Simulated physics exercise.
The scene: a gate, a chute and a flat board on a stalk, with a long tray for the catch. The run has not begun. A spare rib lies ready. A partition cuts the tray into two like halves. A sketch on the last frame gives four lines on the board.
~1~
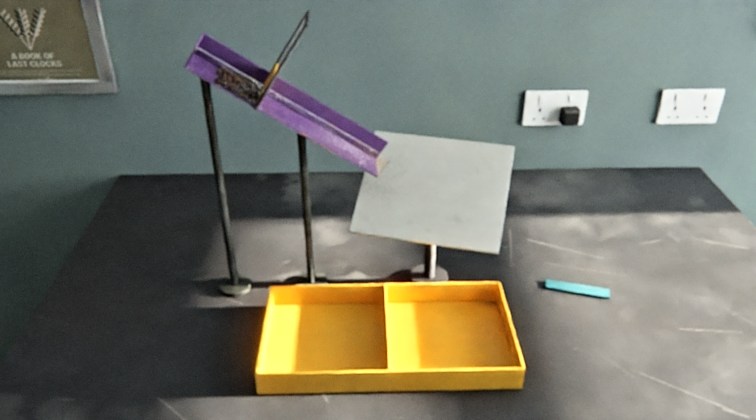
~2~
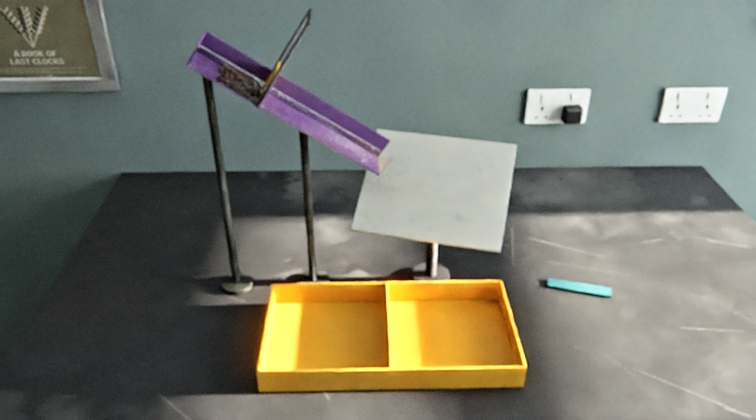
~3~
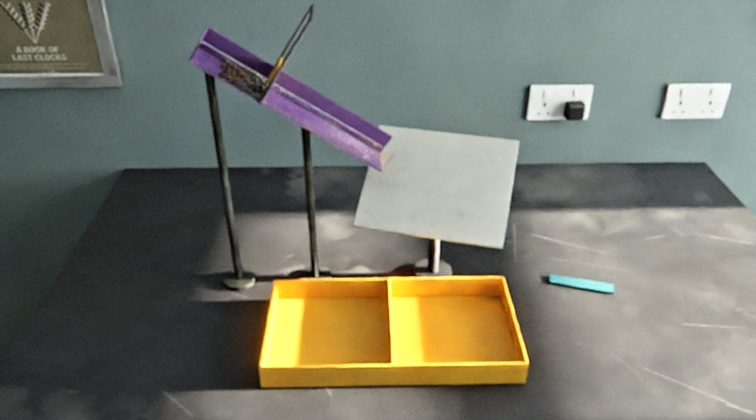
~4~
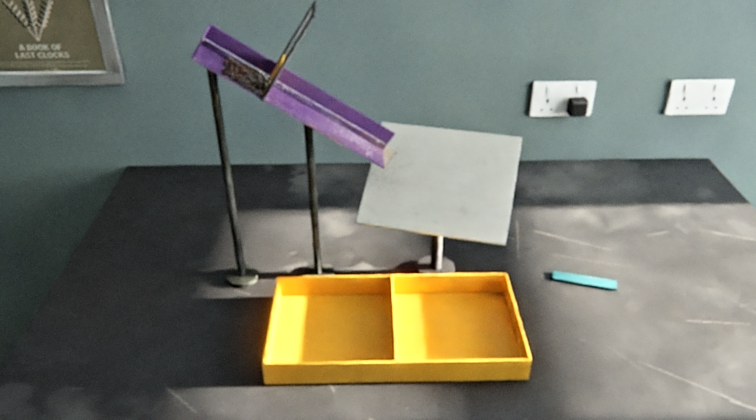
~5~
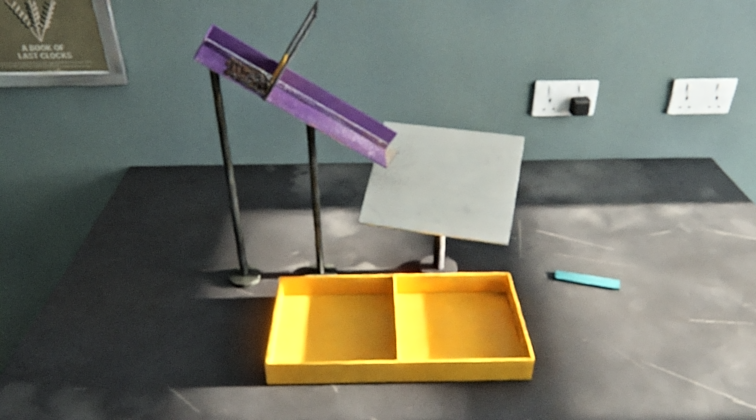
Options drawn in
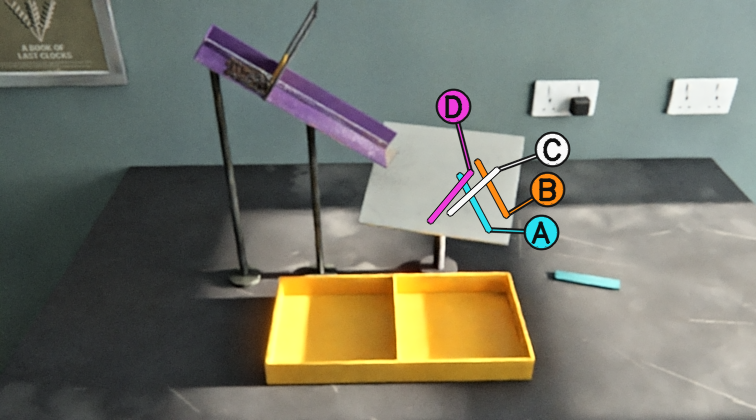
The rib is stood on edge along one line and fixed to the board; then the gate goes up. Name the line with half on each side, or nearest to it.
Take D.
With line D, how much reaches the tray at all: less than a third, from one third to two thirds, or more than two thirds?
It is more than two thirds.
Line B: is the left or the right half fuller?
The right half.
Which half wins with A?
More lands on the right.
On the marked copy, line A from (459, 175) to (488, 229); line B from (477, 161) to (506, 215); line C from (497, 170) to (450, 212); line D from (470, 172) to (430, 220).
With A, of what is caught, just a few in the left half, almost all in the right.
With B, of what is caught, just a few in the left half, almost all in the right.
With C, of what is caught, just a few in the left half, almost all in the right.
With D, of what is caught, roughly two thirds in the left half, roughly a third in the right.
